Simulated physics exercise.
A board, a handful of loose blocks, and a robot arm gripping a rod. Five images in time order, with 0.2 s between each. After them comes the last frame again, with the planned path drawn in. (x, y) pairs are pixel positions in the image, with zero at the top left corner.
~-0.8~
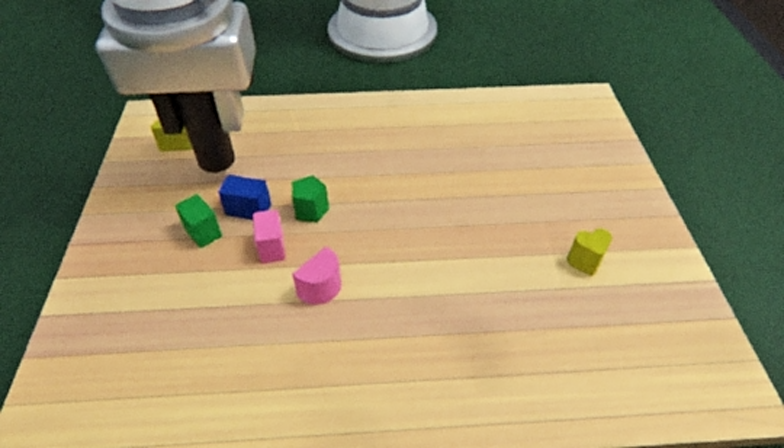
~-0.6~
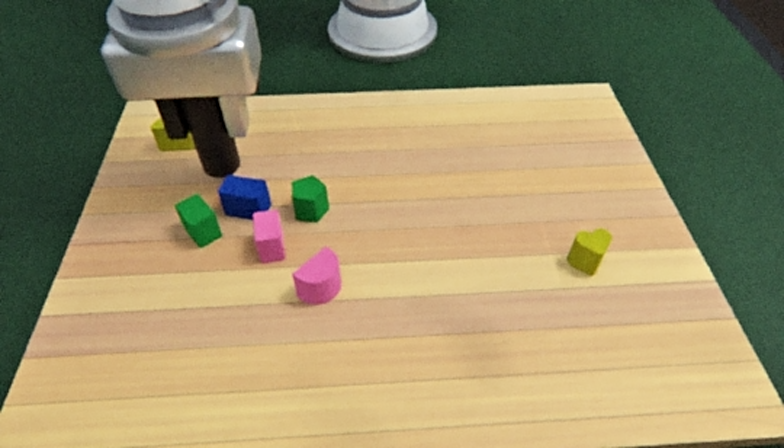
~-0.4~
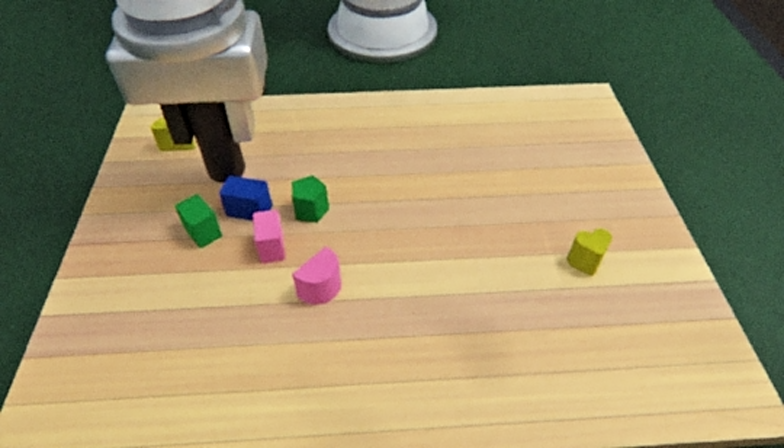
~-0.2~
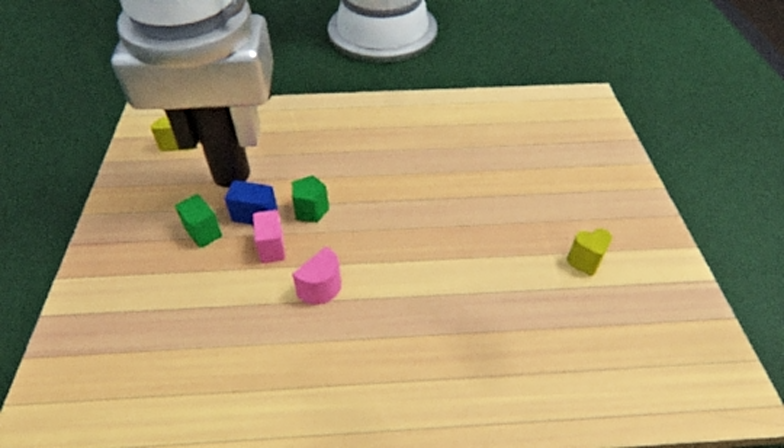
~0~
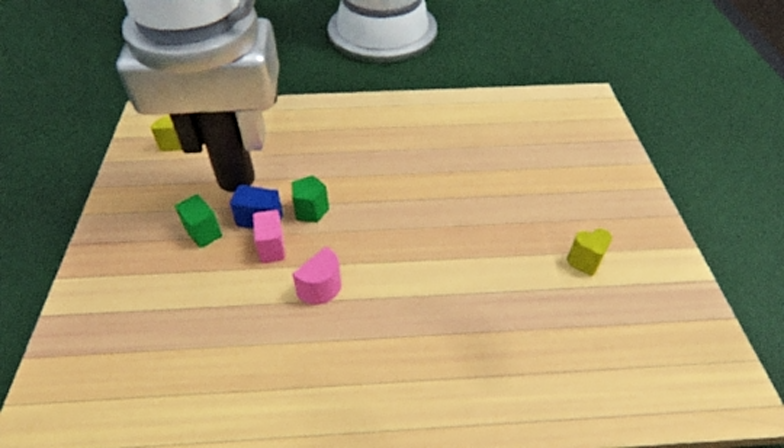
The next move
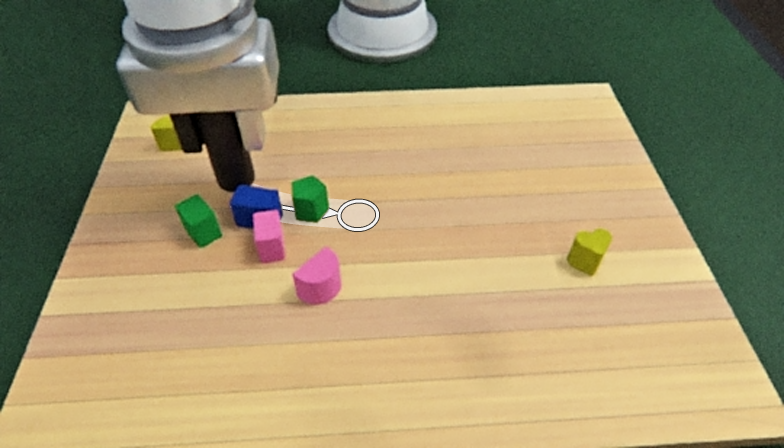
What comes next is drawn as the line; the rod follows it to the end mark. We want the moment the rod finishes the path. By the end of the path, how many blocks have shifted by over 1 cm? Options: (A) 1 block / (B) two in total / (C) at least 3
C: At least 3.
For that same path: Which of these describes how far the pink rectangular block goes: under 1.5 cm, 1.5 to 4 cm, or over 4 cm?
Travels 1.5 to 4 cm.
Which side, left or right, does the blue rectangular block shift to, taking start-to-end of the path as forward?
Over to the right.
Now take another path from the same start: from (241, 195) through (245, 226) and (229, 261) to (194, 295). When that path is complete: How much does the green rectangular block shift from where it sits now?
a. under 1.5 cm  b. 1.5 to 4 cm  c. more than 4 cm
Choice a: Under 1.5 cm.
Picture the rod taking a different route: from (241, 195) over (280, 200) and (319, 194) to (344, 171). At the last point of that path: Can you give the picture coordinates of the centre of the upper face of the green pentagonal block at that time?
It is at (341, 191).
Drawn move, from (241, 195) over (277, 206) and (317, 212) to (358, 215).
The first path, step by step. One third of the way, rod (274, 192); blue rectangular block (289, 211); pink rectangular block (276, 238), turned 55° clockwise; green pentagonal block (313, 188), turned 25° anticlockwise.
Two thirds of the way, rod (315, 197); blue rectangular block (310, 221), turned 60° clockwise; pink rectangular block (277, 241), turned 65° clockwise; green pentagonal block (352, 189), turned 45° anticlockwise.
At the end, rod (357, 201); green rectangular block still; blue rectangular block (314, 222), turned 70° clockwise; pink rectangular block (277, 240), turned 65° clockwise; green pentagonal block (392, 186), turned 75° anticlockwise.
